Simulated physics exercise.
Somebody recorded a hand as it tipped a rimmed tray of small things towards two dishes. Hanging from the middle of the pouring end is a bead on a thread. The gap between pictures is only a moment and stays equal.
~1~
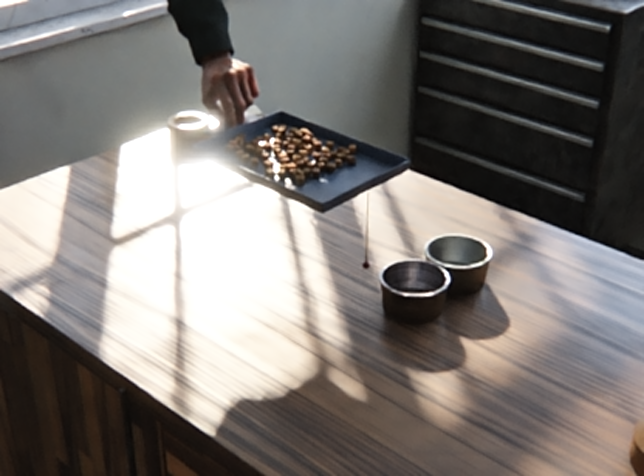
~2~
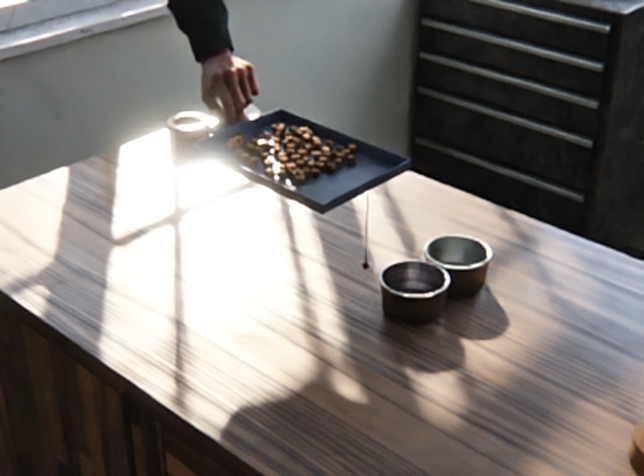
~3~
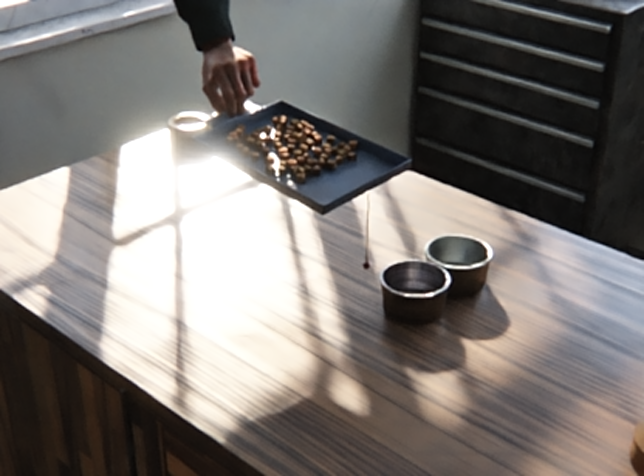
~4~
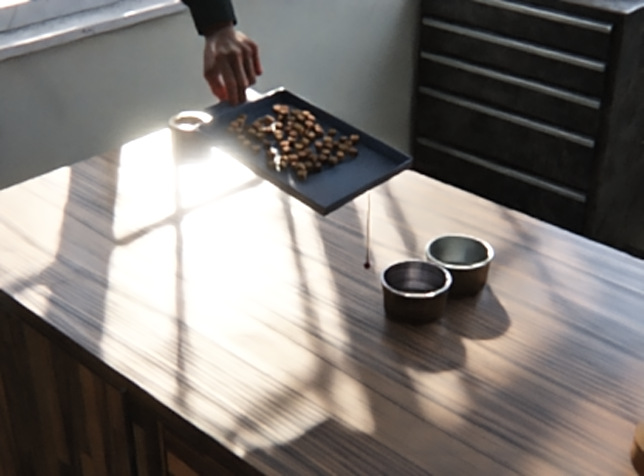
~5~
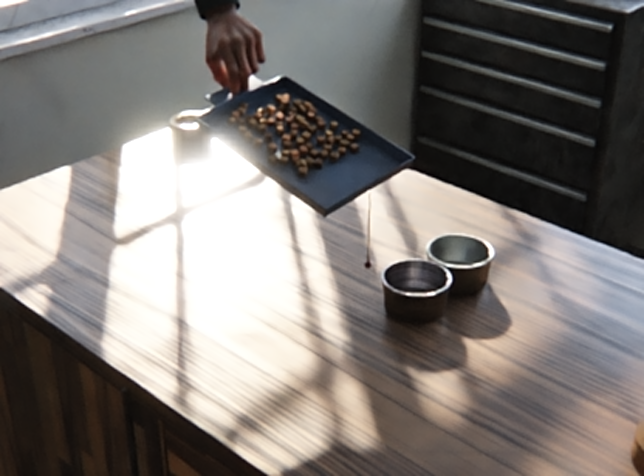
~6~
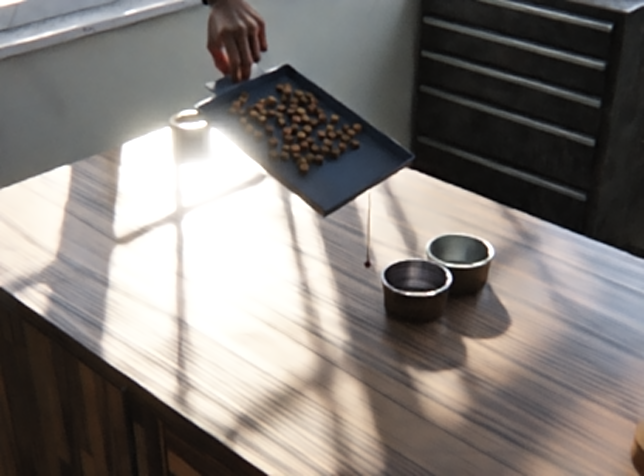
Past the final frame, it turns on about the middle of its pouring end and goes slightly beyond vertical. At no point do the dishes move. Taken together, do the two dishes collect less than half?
Yes, they get the smaller share.
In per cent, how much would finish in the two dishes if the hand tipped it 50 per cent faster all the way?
It comes to 0 per cent or so.
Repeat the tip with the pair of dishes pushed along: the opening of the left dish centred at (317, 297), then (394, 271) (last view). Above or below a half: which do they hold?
For the two places in order: A minority share, a minority share.
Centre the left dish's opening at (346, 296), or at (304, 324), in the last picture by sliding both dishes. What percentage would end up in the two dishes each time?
You'd get 50 in a hundred first and 60 in a hundred after that.
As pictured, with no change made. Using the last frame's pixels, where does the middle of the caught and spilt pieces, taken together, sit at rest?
I'd put the middle somewhere around (380, 339).
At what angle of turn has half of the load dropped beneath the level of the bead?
The angle is roughly 110° at that point.
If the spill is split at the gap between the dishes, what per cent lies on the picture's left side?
That would be roughly 90 per cent.
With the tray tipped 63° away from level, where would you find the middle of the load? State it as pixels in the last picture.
Around (341, 185).
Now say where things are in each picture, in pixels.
The first picture shows corners of the pouring end at (323, 201) and (407, 160), level; middle of the load at (290, 154), brown sugar cubes; left dish at (440, 302); right dish at (483, 273); bead on its thread at (366, 265).
The second picture shows corners of the pouring end at (322, 202) and (407, 160), level; middle of the load at (289, 153).
The third picture shows corners of the pouring end at (323, 203) and (408, 159), tipped barely, lowest at the left corner; middle of the load at (290, 149).
The fourth picture shows corners of the pouring end at (325, 205) and (409, 158), tipped a little, lowest at the left corner; middle of the load at (291, 142).
The fifth picture shows corners of the pouring end at (326, 206) and (411, 157), tipped a little, lowest at the left corner; middle of the load at (293, 135).
The sixth picture shows corners of the pouring end at (326, 208) and (411, 156), tipped clearly, lowest at the left corner; middle of the load at (294, 129); left dish at (442, 301); right dish at (485, 273).
Soon after the last picture, tray tipped steeply; nearly all on the tray; a small part in the air.
A little later, tray tipped past a quarter turn; about two thirds on the tray; a stray few in the left dish; about a third outside both; a small part in the air.
Later still, tray tipped past a quarter turn; a small part in the left dish; nearly all outside both.
At rest, tray tipped past a quarter turn; a small part in the left dish; none in the right dish; nearly all outside both.
